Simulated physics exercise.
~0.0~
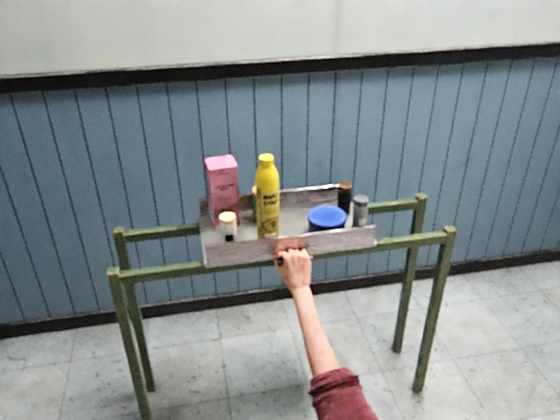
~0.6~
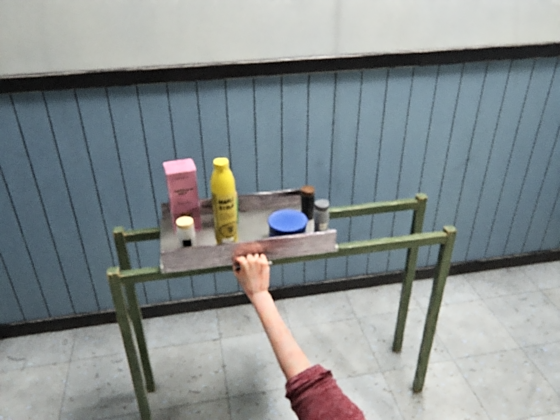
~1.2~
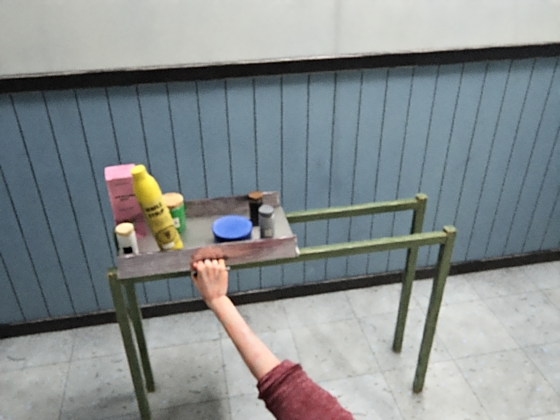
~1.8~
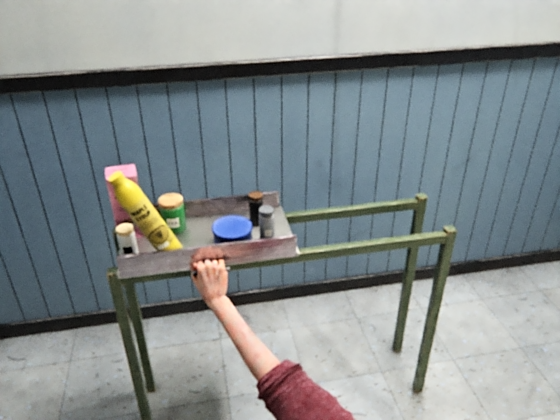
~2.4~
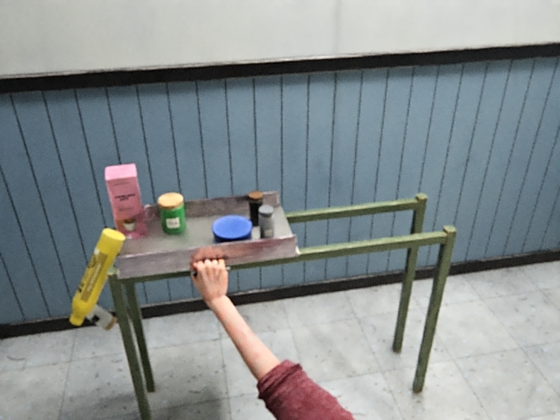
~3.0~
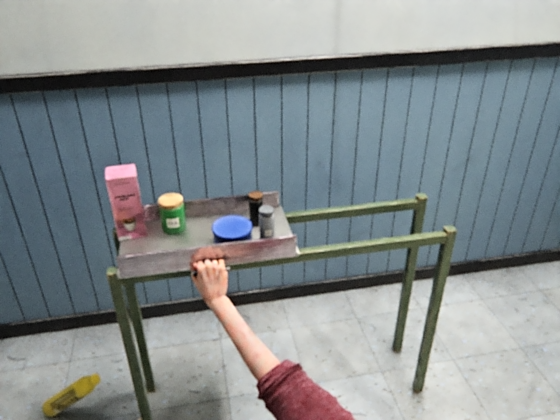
A shallow tray resting on a green metal frame slides left, pulled by a hand gripping its front edge. It carries a pink carton, a yellow bottle, a white shaker, a blue tub and other small containers, all riding along upright at first. When the tray stops at the left end, the yellow bottle tips to the left, revealing a green jar behind it. The bottle leans further, then goes over the open end along with the white shaker, both tumbling downward. The bottle ends on the floor, while the carton, jar, tub, grey shaker and black shaker remain standing on the tray.
